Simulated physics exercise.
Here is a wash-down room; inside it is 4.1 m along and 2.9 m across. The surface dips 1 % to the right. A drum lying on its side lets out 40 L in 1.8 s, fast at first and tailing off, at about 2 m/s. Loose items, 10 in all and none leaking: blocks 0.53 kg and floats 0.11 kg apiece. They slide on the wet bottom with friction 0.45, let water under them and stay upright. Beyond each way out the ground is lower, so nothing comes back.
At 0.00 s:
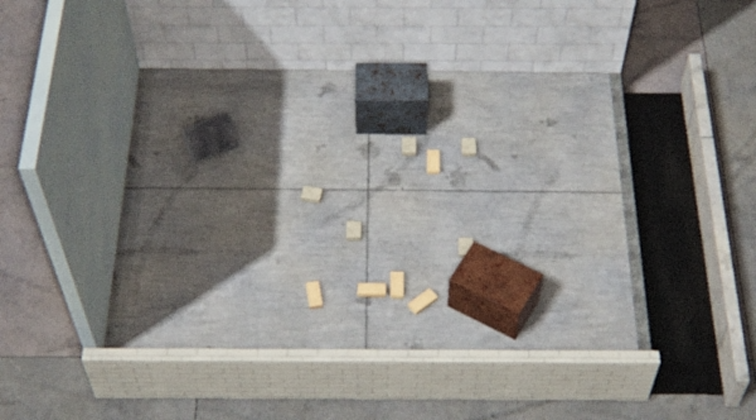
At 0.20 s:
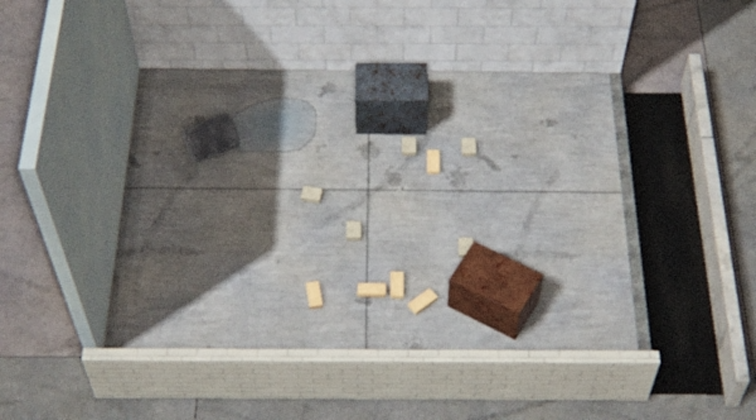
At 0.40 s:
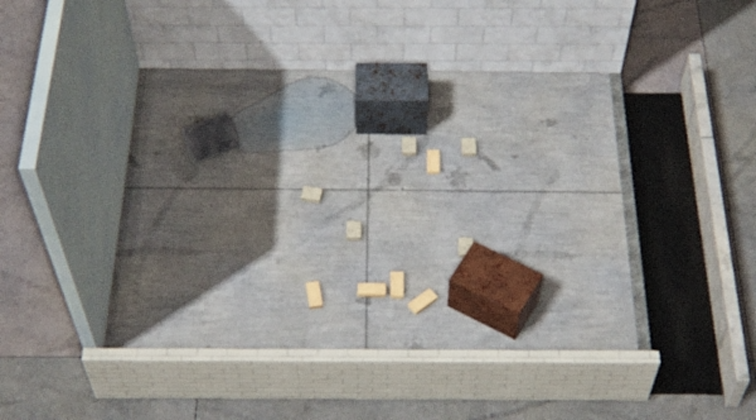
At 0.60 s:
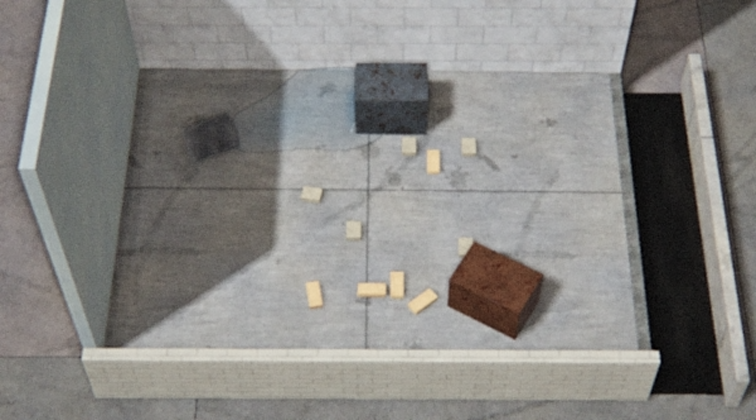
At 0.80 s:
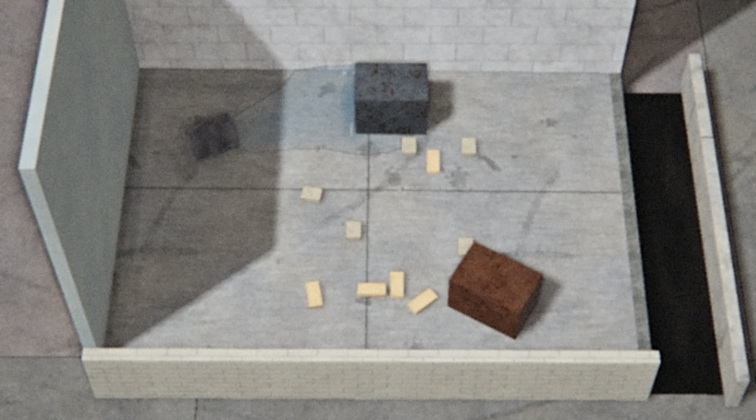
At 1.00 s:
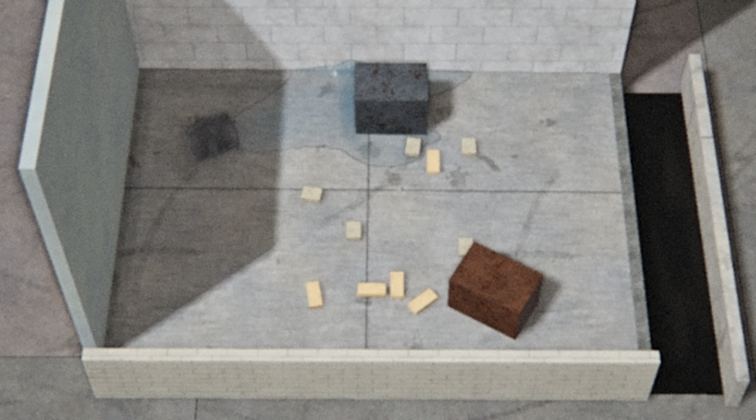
At first, the grey floor of a walled room is dry, with a dark block, a rusty brown block and small pale pieces scattered about. A thin sheet of water appears near the dark patch at left and spreads right to the dark block, then around it, while the pieces barely move.
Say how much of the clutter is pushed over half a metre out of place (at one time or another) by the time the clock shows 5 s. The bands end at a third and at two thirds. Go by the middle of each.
It is not even a third.
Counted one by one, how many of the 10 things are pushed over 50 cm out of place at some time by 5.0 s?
0 of them.
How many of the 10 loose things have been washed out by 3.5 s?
By then 0.
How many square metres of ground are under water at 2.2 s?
Some 2.5 m2.
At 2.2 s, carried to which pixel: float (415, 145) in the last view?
Around (453, 134).
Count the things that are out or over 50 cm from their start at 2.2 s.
I count 0.
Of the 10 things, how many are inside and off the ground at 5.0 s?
0 of them.
After 1.4 s 0 of 10 are over 50 cm from their spots; 1 afloat.
After 2.2 s 0 of 10 are over 50 cm from their spots; 0 afloat.
After 3.5 s 0 of 10 are over 50 cm from their spots; 0 afloat.
After 5.0 s 0 of 10 are over 50 cm from their spots, and 0 have been at some point; 0 afloat.
